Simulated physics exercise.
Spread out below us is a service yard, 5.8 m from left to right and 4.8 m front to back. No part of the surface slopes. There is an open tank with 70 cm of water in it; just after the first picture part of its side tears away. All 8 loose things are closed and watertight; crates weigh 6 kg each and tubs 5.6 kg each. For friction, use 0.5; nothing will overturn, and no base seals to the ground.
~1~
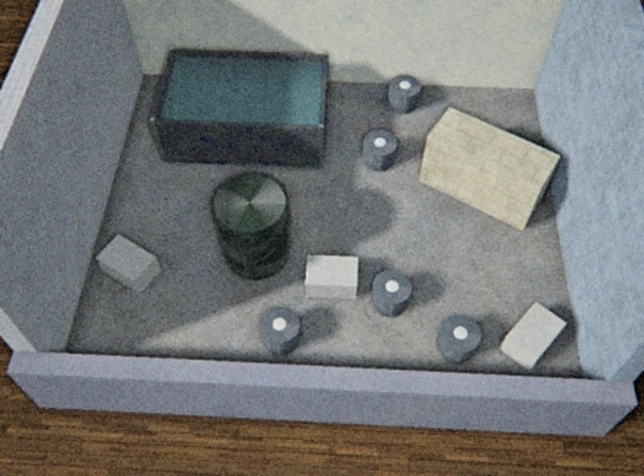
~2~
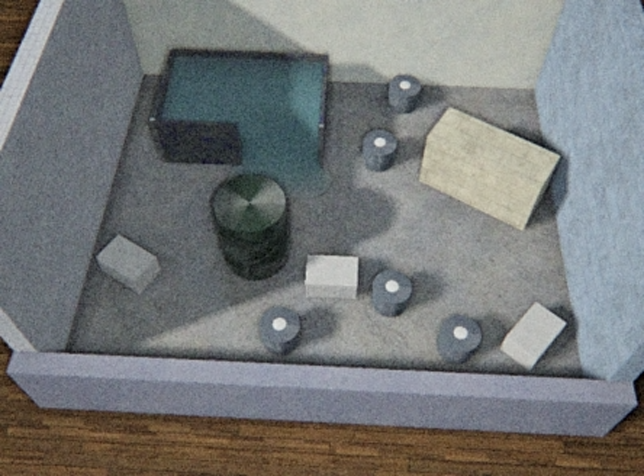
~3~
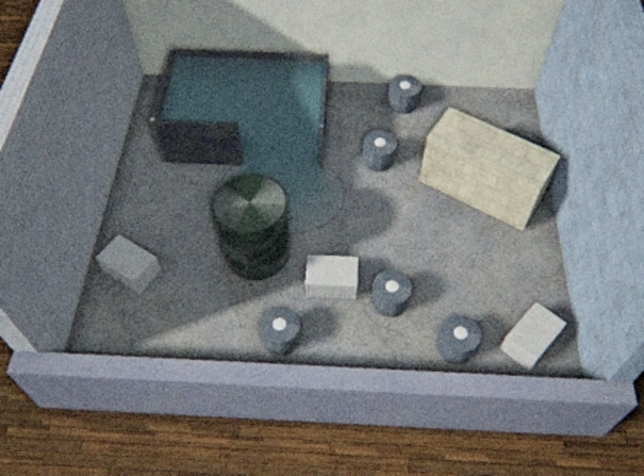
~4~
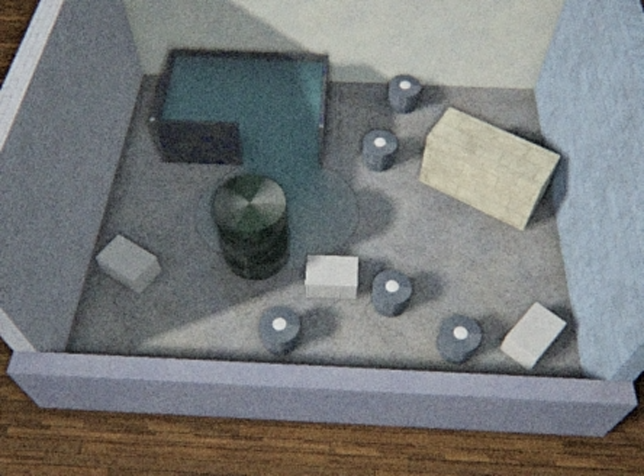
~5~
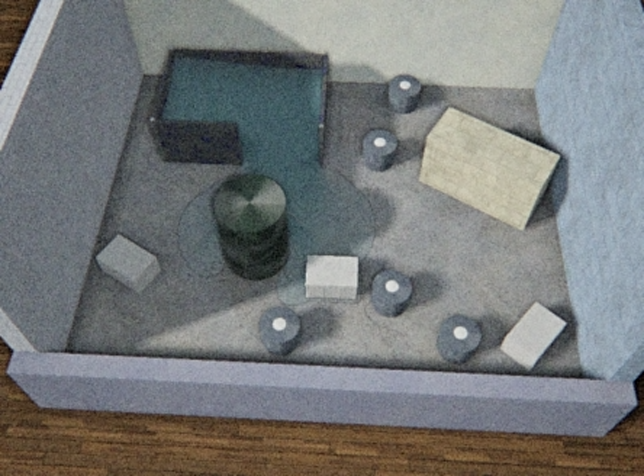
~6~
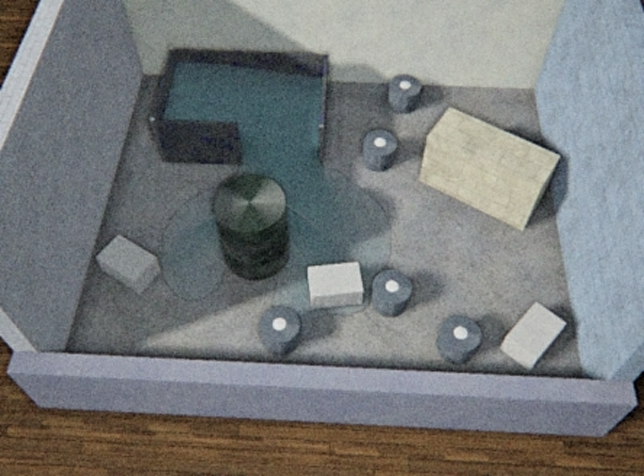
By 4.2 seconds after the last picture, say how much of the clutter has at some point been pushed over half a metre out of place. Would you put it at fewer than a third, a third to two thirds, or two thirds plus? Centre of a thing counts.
I reckon it gets to two thirds or beyond.
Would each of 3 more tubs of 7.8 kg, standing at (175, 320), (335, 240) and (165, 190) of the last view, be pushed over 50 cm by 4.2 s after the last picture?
Beyond it, beyond it, beyond it.
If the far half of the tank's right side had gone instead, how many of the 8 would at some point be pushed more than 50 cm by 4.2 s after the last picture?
Result: 4.
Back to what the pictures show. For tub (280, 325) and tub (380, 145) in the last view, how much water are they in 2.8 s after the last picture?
Some 7 cm at the first, some 0 cm at the second.
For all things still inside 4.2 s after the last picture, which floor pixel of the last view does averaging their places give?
Close to (382, 241).
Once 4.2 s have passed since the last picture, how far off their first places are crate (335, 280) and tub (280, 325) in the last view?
In that order: 200 cm, 80 cm.
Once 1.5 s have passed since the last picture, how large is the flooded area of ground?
Flooded: Near 19 m2.
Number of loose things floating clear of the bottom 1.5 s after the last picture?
6 at that moment.
Then, 0.4 s after the last picture 1 of 8 are over 50 cm from their spots; 0 afloat.
Then, 1.5 s after the last picture 4 of 8 are over 50 cm from their spots; 6 afloat.
Then, 2.8 s after the last picture 6 of 8 are over 50 cm from their spots; 6 afloat.
Then, 4.2 s after the last picture 5 of 8 are over 50 cm from their spots, and 6 have been at some point; 6 afloat.
